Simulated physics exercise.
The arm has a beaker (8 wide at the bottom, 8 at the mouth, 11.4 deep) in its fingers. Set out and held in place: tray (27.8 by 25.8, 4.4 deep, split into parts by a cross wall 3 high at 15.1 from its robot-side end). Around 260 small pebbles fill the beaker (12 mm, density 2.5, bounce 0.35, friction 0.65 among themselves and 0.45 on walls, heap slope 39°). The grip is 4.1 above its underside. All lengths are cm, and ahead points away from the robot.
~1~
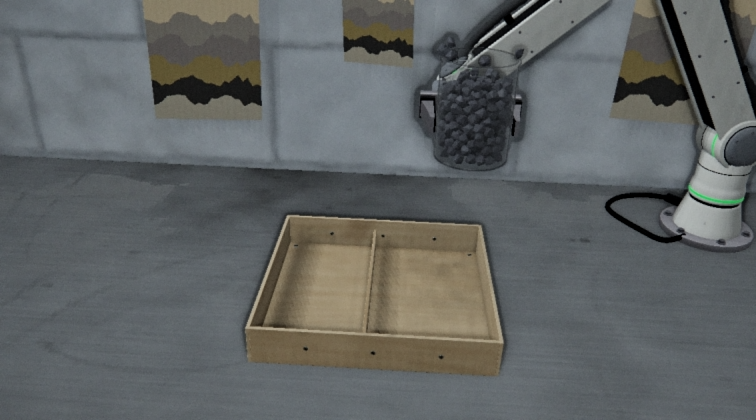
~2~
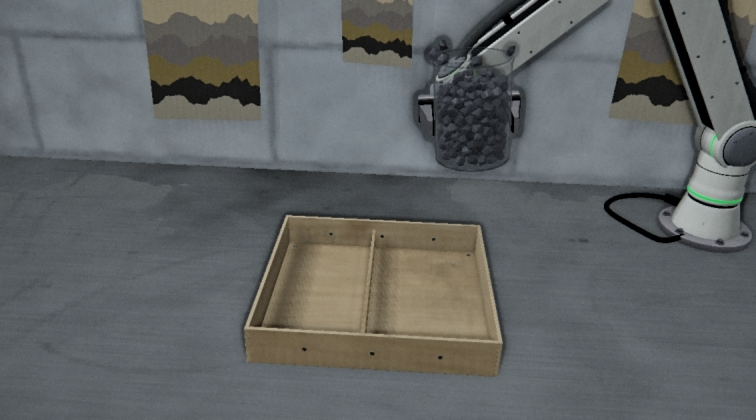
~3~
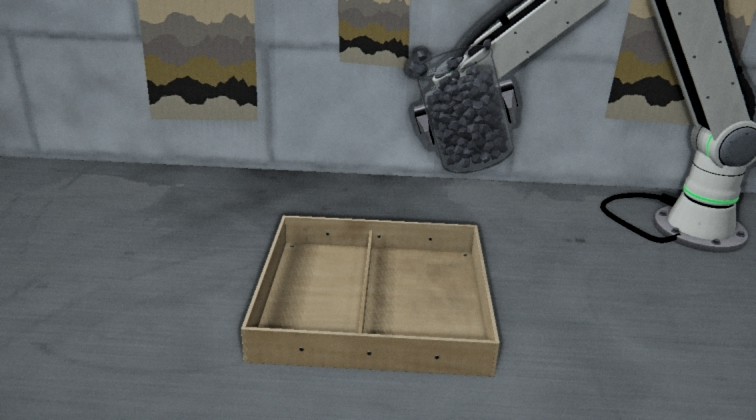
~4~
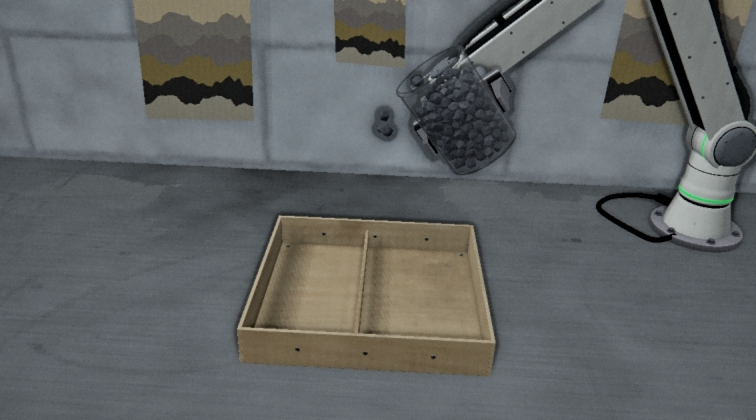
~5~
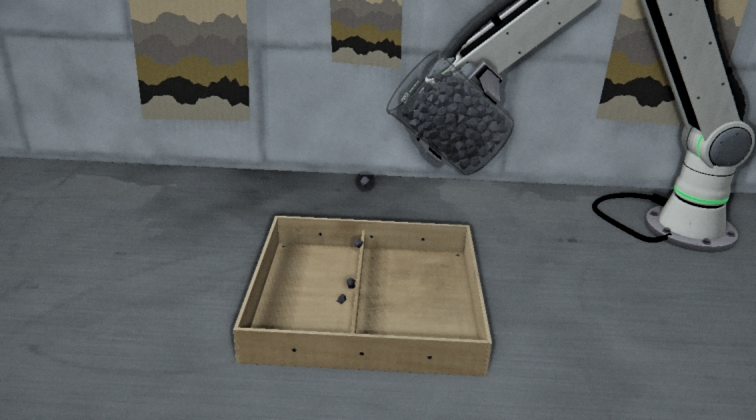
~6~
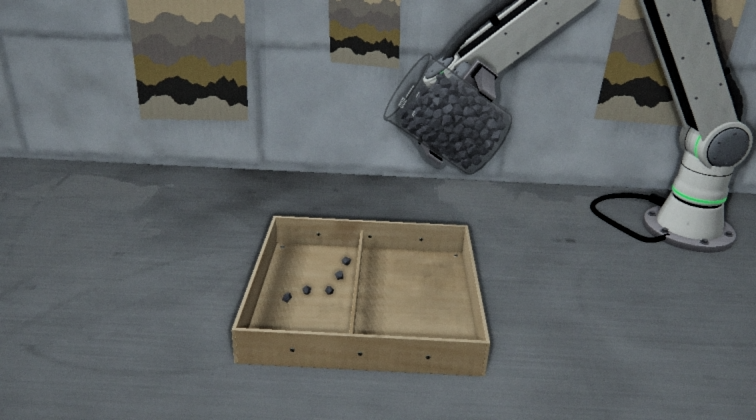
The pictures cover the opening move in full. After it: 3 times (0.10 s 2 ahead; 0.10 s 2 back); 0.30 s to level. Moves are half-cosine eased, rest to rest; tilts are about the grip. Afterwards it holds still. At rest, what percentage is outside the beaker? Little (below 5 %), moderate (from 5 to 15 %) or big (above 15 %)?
Answer: Little; below 5 % of the small pebbles finish outside the beaker.
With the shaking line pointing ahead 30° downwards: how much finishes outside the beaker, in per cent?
Some 0 per cent.
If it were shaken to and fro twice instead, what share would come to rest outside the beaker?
In that case some 0 per cent.
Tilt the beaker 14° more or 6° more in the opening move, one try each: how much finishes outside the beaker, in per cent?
Some 10 and 5 per cent.
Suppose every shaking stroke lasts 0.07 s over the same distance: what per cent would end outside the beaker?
In that case some 5 per cent.
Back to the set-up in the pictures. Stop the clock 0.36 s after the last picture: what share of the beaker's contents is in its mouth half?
About 40 per cent.
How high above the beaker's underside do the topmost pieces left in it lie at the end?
Roughly 11.0 cm.
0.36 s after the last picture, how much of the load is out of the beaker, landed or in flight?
About 0 per cent by then.
Then, 0.36 s on, tilted 57° forward, highest piece 30 above the table; 250 in the beaker, 5 in the far-side part.
Then, 0.72 s on, tilted 37° forward, highest piece 29 above the table; 250 in the beaker, 5 in the far-side part.
Then, 1.10 s on, level, highest piece 32 above the table; 250 in the beaker, 5 in the far-side part.
Then, 2.15 s on, level, highest piece 32 above the table; 250 in the beaker, 5 in the far-side part.
In the end, 250 in the beaker, 5 in the far-side part. That is 2 % outside the beaker.
